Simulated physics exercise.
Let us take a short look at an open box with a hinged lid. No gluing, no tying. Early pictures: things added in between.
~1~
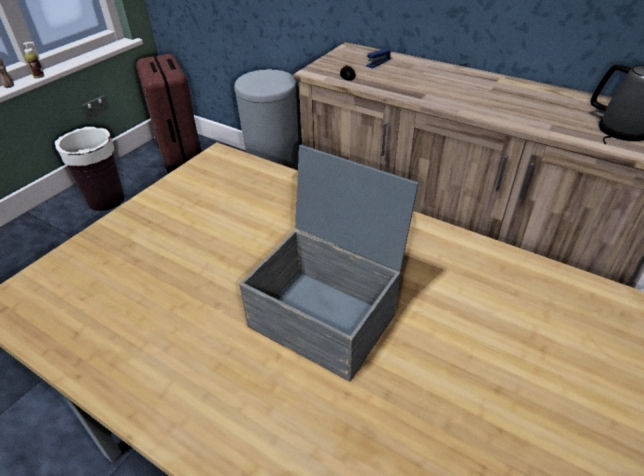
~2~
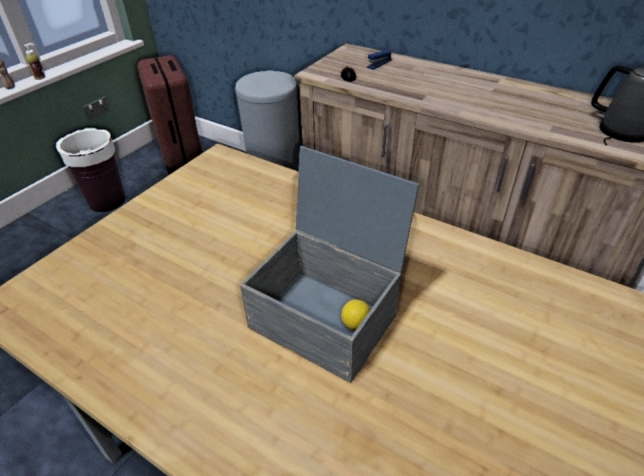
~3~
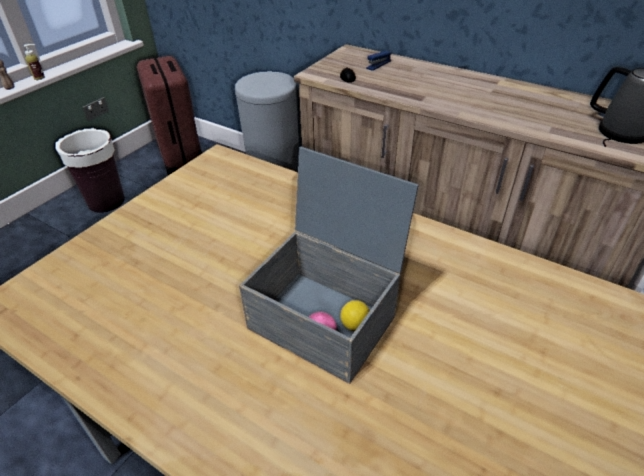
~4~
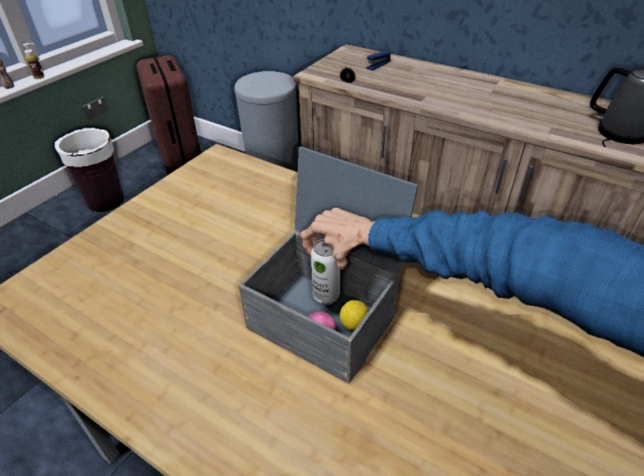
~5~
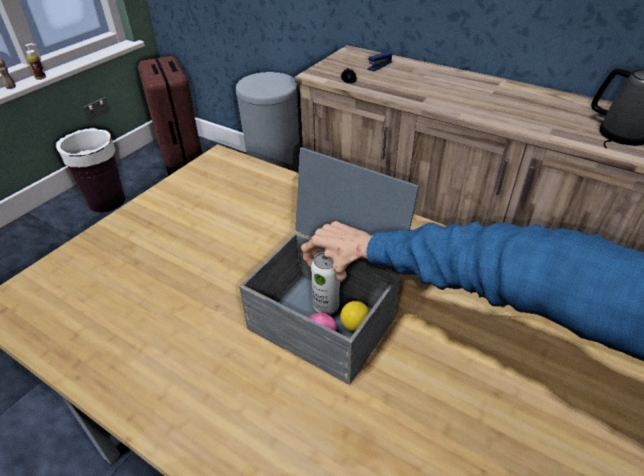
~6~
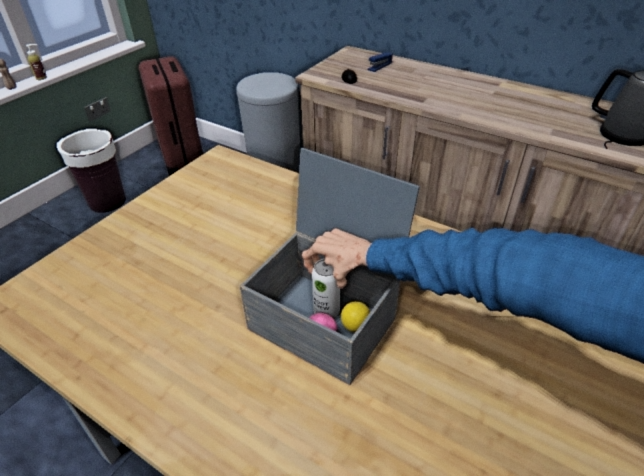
The video shows an open, empty gray box on a wooden table; a yellow ball appears inside, then a pink one, and a hand in a blue sleeve lowers a white can slightly into the box, still gripping it.
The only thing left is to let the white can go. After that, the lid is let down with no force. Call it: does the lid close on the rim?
My call is that it fails to close.
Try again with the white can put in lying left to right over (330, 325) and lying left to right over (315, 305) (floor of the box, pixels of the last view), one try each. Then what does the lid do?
First, it shuts flat; second, it closes.
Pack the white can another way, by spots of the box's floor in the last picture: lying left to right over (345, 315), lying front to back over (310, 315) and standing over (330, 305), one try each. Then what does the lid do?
With the first placement it settles down; with the second it settles down; with the third it remains raised.
Then, 1.20 s on from there, lid starting down.
Then, 1.60 s on from there, lid 57° above the rim.
Then, 1.80 s on from there, lid 35° above the rim.
In the end, lid 20° above the rim; all 3 unmoved. At the end, from the last picture's camera, white can near (326, 292).
